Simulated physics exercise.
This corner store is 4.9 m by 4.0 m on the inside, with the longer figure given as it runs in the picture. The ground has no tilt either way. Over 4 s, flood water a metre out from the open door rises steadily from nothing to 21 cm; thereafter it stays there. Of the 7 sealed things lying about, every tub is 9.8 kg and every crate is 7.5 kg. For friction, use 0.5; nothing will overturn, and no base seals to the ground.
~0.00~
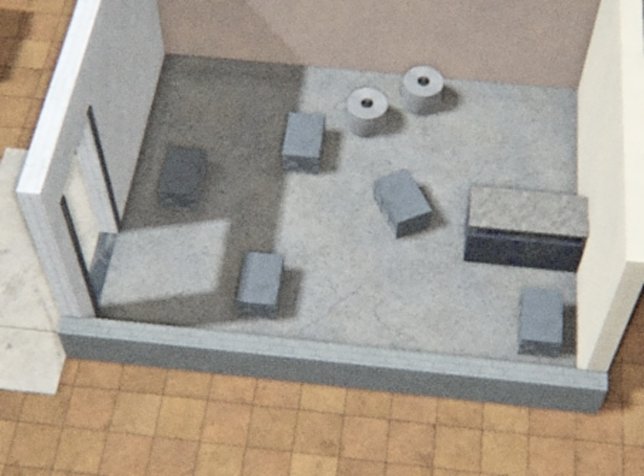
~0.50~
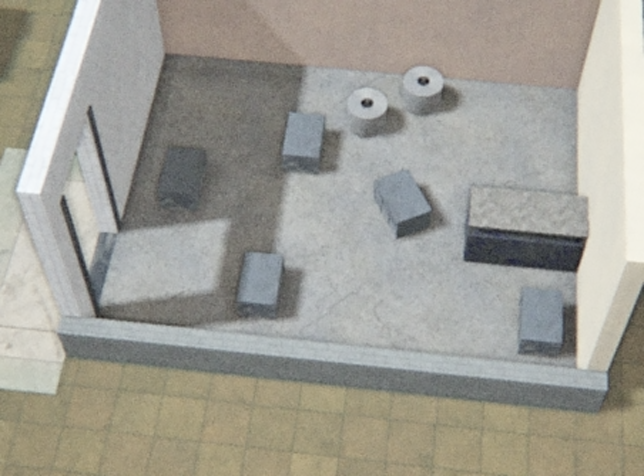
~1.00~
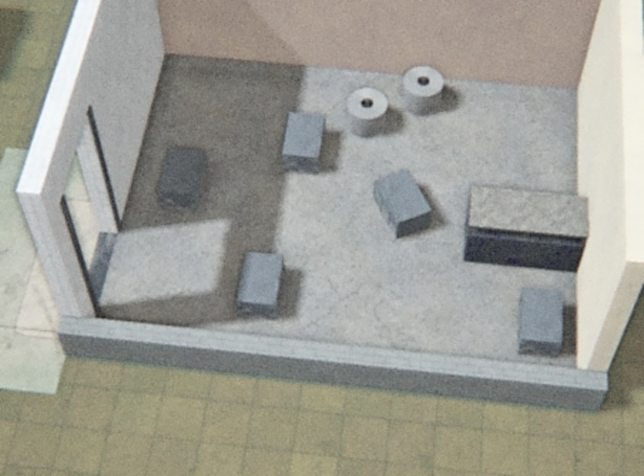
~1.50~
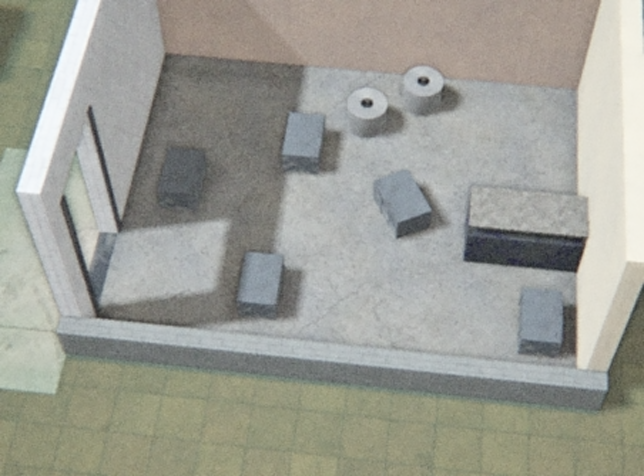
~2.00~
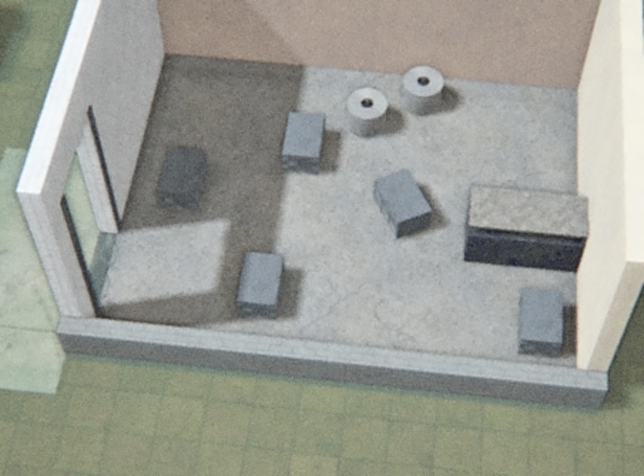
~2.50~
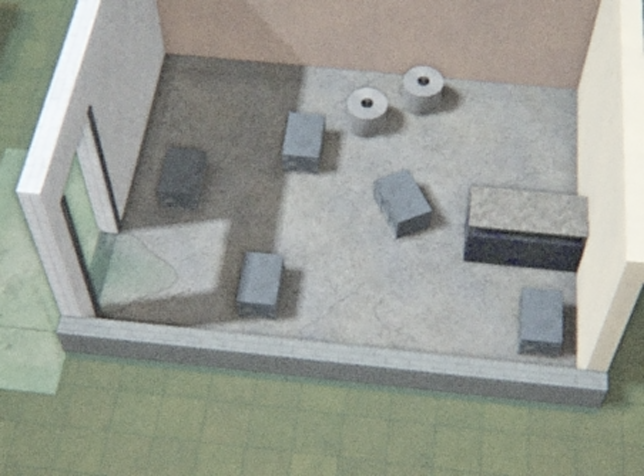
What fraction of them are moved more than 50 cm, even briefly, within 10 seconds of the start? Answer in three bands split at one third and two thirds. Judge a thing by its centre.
Under a third.
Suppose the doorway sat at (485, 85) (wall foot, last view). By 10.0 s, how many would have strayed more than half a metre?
Then the count would be 2.
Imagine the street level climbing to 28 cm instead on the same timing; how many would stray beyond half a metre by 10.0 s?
You'd get 2 in that case.
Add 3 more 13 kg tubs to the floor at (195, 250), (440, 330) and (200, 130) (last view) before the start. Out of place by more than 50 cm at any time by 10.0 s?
Respectively, higher, higher and lower.
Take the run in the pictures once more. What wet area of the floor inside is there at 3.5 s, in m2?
Somewhere about 2.5 m2, give or take.
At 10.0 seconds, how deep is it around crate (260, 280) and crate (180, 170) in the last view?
Close to 14 and 2 centimetres.
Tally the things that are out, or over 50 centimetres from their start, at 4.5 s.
At that moment it comes to 0.
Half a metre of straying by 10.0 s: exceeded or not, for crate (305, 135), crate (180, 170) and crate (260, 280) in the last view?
In that order: Short of it, less, more.
After 3.5 s 0 of 7 are over 50 cm from their spots; 0 afloat.
After 4.5 s 0 of 7 are over 50 cm from their spots; 0 afloat.
After 7.0 s 2 of 7 are over 50 cm from their spots; 2 afloat.
After 10.0 s 2 of 7 are over 50 cm from their spots, and 2 have been at some point; 3 afloat.
